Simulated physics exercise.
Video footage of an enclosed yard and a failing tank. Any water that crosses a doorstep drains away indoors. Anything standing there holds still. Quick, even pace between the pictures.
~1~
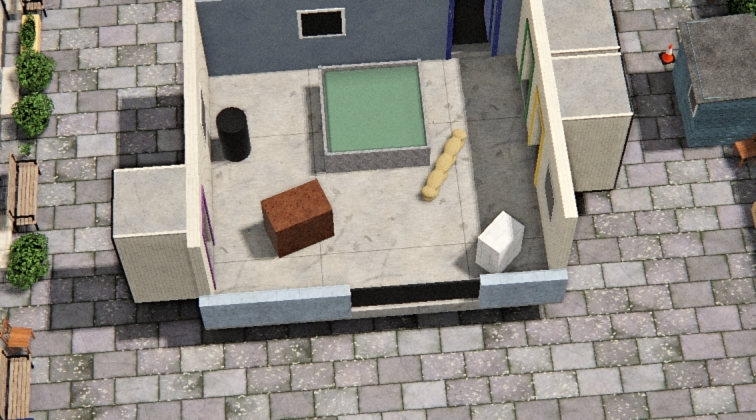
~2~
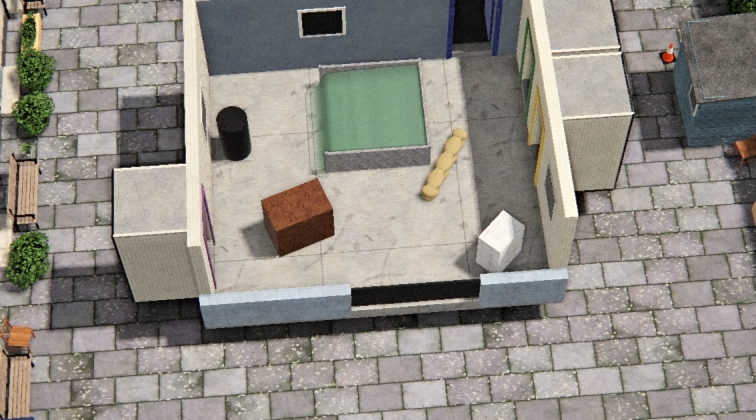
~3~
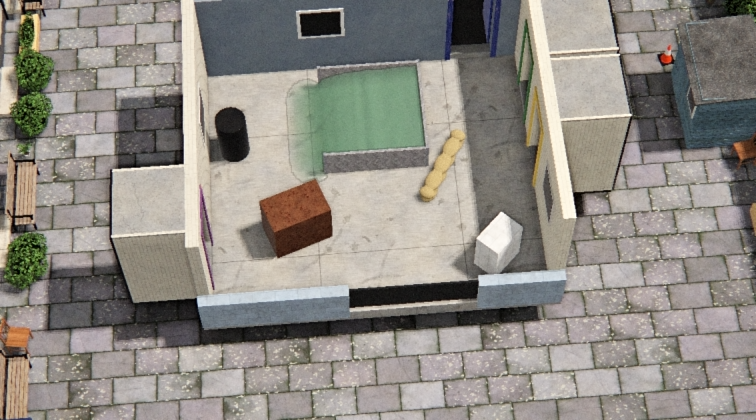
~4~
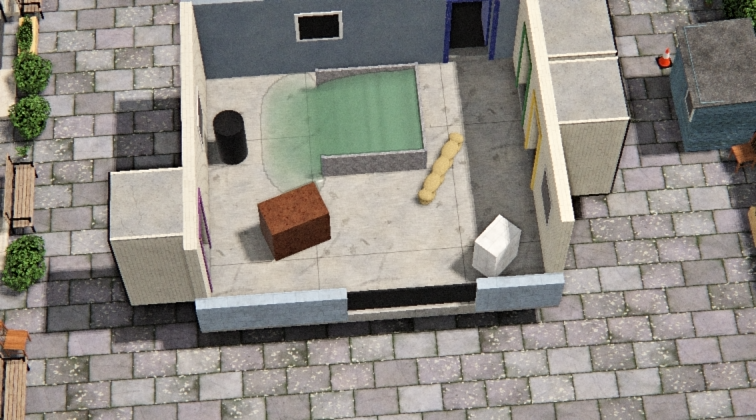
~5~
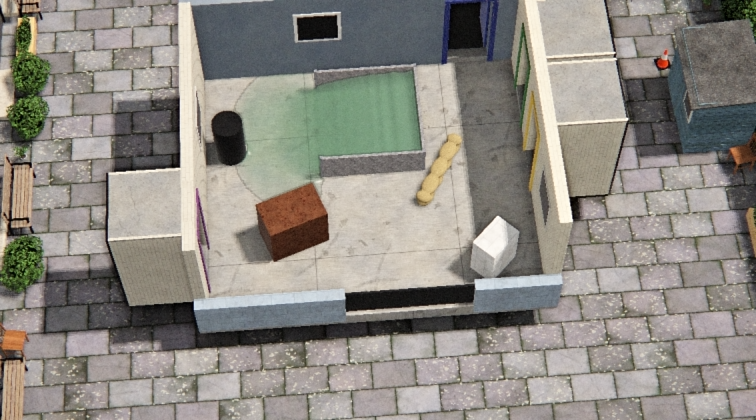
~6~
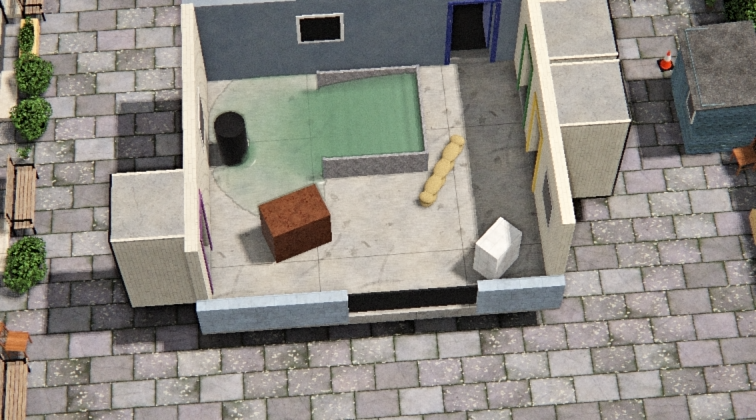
In a walled yard with a paved floor, green water sat in an open tank, then poured out through its left side and spread across the floor, reaching around the black cylinder.
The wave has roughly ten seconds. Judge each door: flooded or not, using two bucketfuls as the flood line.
The green door is not flooded. The yellow door is flooded. The blue door is not flooded. The purple door is not flooded.
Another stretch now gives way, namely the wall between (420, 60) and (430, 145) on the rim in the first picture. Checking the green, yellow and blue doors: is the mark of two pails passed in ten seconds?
Green door exceeds the limit, yellow door exceeds the limit, blue door exceeds the limit.
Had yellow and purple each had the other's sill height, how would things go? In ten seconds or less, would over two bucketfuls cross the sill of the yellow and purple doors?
Swap done - yellow door doesn't reach it, purple door gets too much.
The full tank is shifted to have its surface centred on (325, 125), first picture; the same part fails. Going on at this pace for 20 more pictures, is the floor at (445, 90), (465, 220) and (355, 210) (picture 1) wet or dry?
First spot swamped, second bare, third bare.
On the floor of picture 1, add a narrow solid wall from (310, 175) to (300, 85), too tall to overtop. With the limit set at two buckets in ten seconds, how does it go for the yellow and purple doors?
As I see it, the yellow door falls short but the purple door falls short.
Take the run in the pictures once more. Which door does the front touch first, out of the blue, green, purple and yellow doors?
The door marked purple, I reckon.
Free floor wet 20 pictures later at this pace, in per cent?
Estimated share: Around 45 %.
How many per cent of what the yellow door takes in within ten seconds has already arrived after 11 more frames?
Some 0 per cent.
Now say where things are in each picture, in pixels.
The first picture shows still water in the open tank at (373, 109).
In the second picture, the front is at (325, 175), out from the gap at (326, 123).
In the third picture, water pours out at (324, 124) and has run to (307, 180).
In the fourth picture, water pours out at (322, 128) and has run to a hidden place.
In the fifth picture, the front is at a hidden place, out from the gap at (321, 129).
In the sixth picture, the front is at (214, 113), out from the gap at (323, 130).
A moment on, water covers 25 % of the floor; the green door not reached, the yellow door not reached, the blue door not reached, the purple door not reached.
Next, water covers 30 % of the floor; the green door not reached, the yellow door not reached, the blue door not reached, the purple door wet at the sill, nothing in.
Then, water covers 45 % of the floor; the green door not reached, the yellow door not reached, the blue door not reached, the purple door wet at the sill, nothing in.
Later, water covers 85 % of the floor; the green door wet at the sill, nothing in, the yellow door wet at the sill, nothing in, the blue door wet at the sill, nothing in, the purple door under two buckets in.
In the end, water covers 95 % of the floor; the green door wet at the sill, nothing in, the yellow door over two buckets in, the blue door wet at the sill, nothing in, the purple door under two buckets in.
